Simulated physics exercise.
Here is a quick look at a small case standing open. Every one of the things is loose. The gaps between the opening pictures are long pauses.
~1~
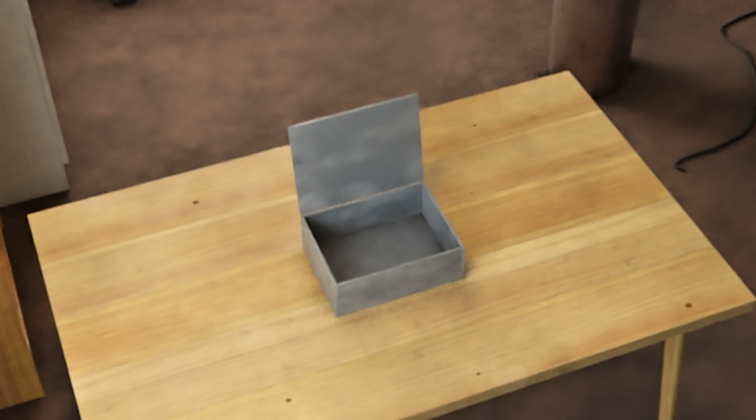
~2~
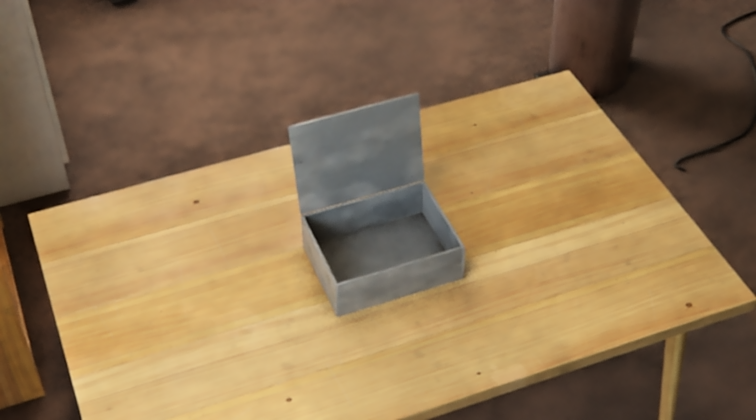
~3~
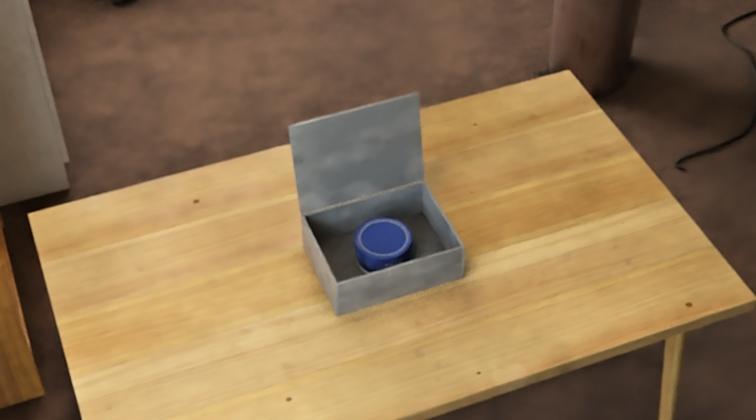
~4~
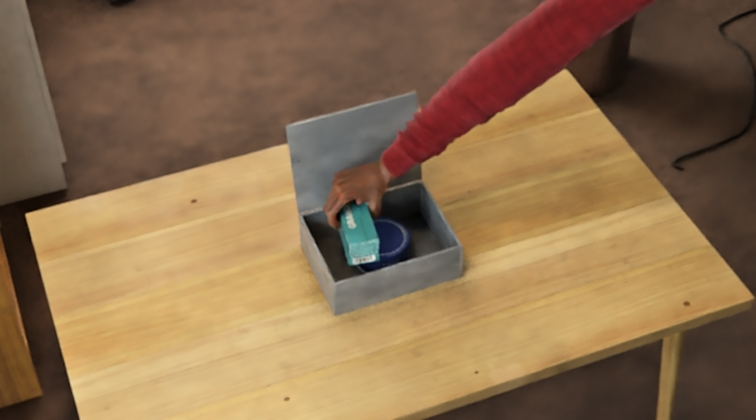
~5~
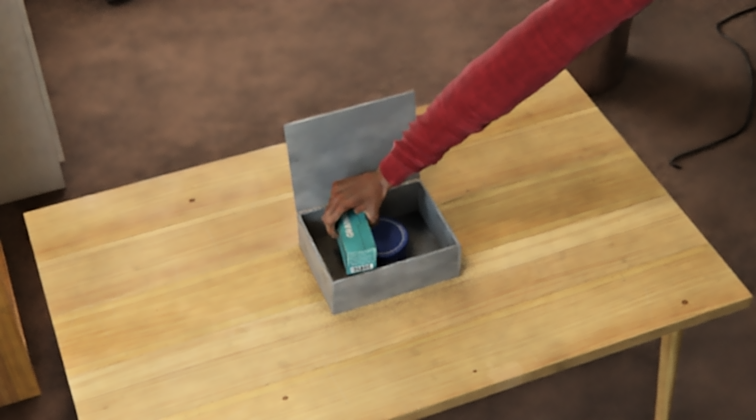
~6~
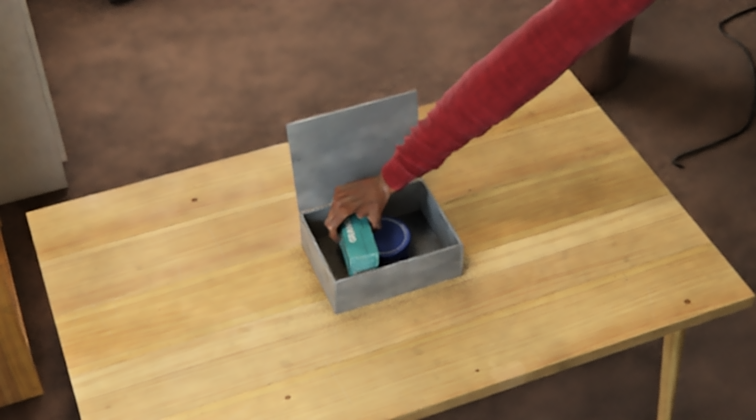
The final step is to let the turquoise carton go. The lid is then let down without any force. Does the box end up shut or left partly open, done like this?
Most likely the lid will meet the rim.
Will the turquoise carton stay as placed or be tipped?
The turquoise carton tips.
Then, 1.30 s on from there, lid 83° above the rim; turquoise carton on its side near (338, 261).
Then, 1.80 s on from there, lid 33° above the rim; turquoise carton on its side near (338, 261).
In the end, lid shut; toppled in the box, turquoise carton; blue tub unmoved. At the end, from the last picture's camera, turquoise carton near (338, 261).
